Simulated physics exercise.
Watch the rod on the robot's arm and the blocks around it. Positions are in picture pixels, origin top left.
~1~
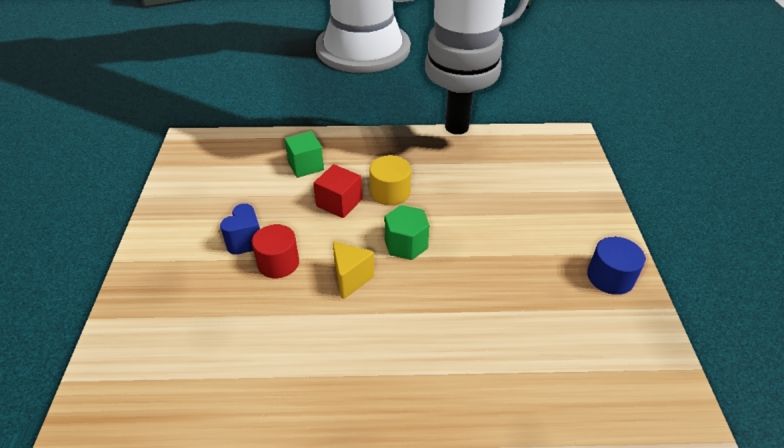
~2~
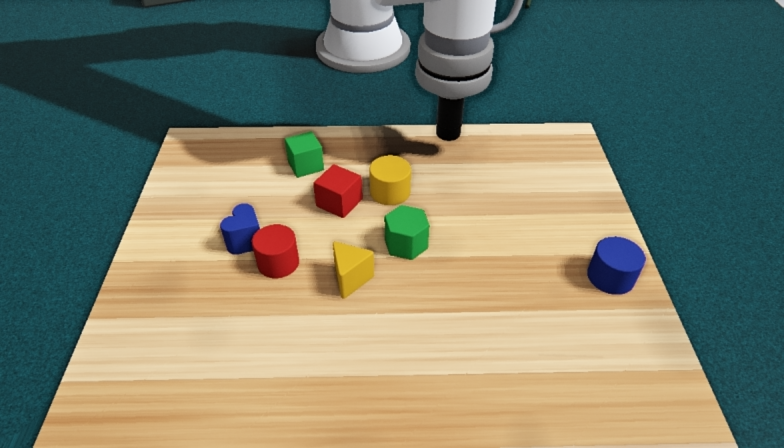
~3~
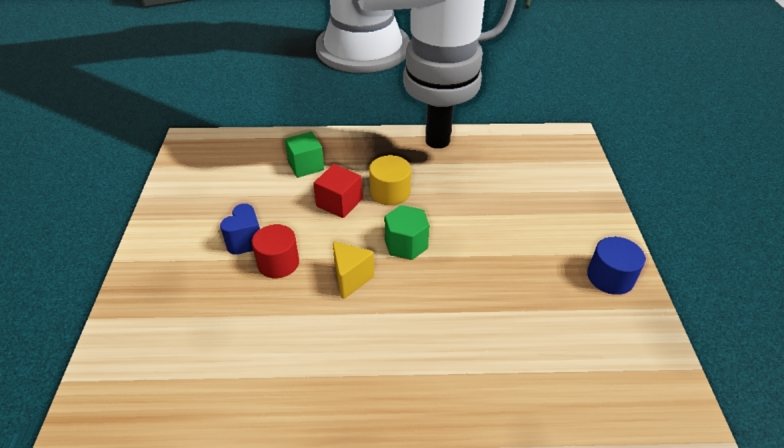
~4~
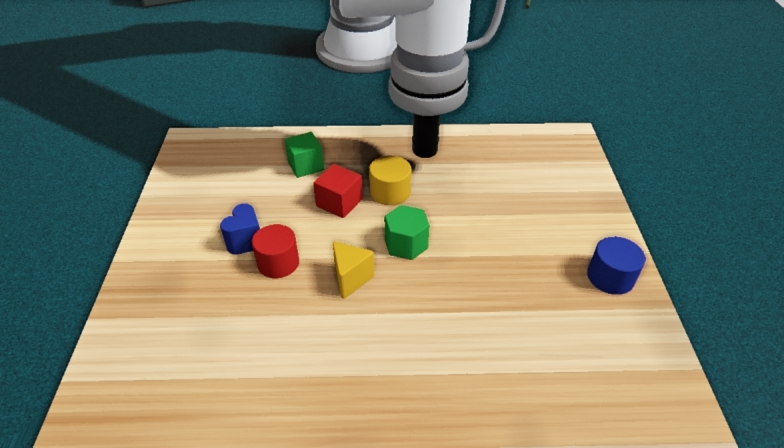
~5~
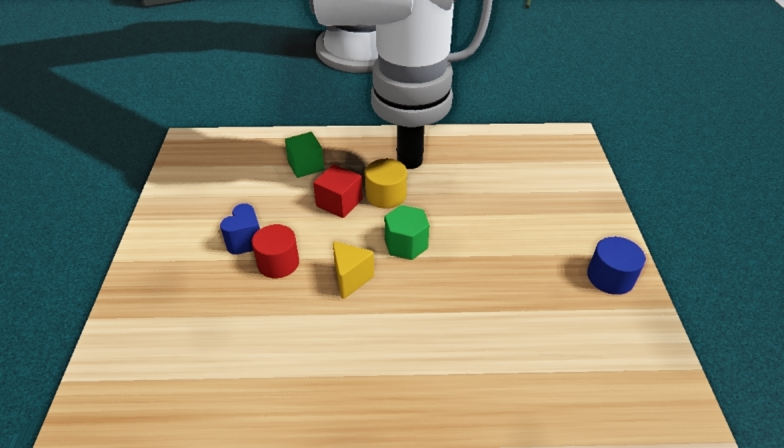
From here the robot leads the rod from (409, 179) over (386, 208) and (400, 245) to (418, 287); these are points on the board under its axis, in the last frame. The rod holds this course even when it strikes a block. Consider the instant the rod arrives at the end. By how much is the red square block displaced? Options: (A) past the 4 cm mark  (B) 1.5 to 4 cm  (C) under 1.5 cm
Letter B.
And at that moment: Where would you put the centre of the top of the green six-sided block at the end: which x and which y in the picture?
I'd place it at (446, 288), taking the centre of its top.
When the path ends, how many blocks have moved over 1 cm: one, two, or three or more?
The answer will be at least three.
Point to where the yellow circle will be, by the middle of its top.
Its top face will be centred at roughly (355, 209).
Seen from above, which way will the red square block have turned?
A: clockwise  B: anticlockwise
I'll go with A - clockwise.
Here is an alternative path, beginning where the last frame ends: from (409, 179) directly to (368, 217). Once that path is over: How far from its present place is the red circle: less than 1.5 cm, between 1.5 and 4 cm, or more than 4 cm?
The answer is under 1.5 cm.
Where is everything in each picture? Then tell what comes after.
Tip of the rod (457, 128), middles of tops, red square block (337, 178), yellow three-sided block (349, 255), yellow circle (390, 168), green six-sided block (407, 219), in the first frame.
Rod (448, 135), nothing pushed, in the second frame.
Rod (438, 142), nothing pushed, in the third frame.
Rod (425, 151), nothing pushed, in the fourth frame.
Rod (410, 162), red square block (337, 178), yellow three-sided block (349, 255), yellow circle (386, 171), green six-sided block (407, 219), in the fifth frame.
On the path given first. One third of the way, rod (386, 192); red square block (318, 187), turned 60° clockwise; yellow circle (357, 200).
Two thirds of the way, rod (400, 228); red square block (317, 187), turned 60° clockwise; yellow circle (355, 209); green six-sided block (421, 244).
At the end, rod (419, 270); red square block (317, 187), turned 60° clockwise; yellow three-sided block unmoved; yellow circle (355, 209); green six-sided block (446, 288), turned 15° anticlockwise.
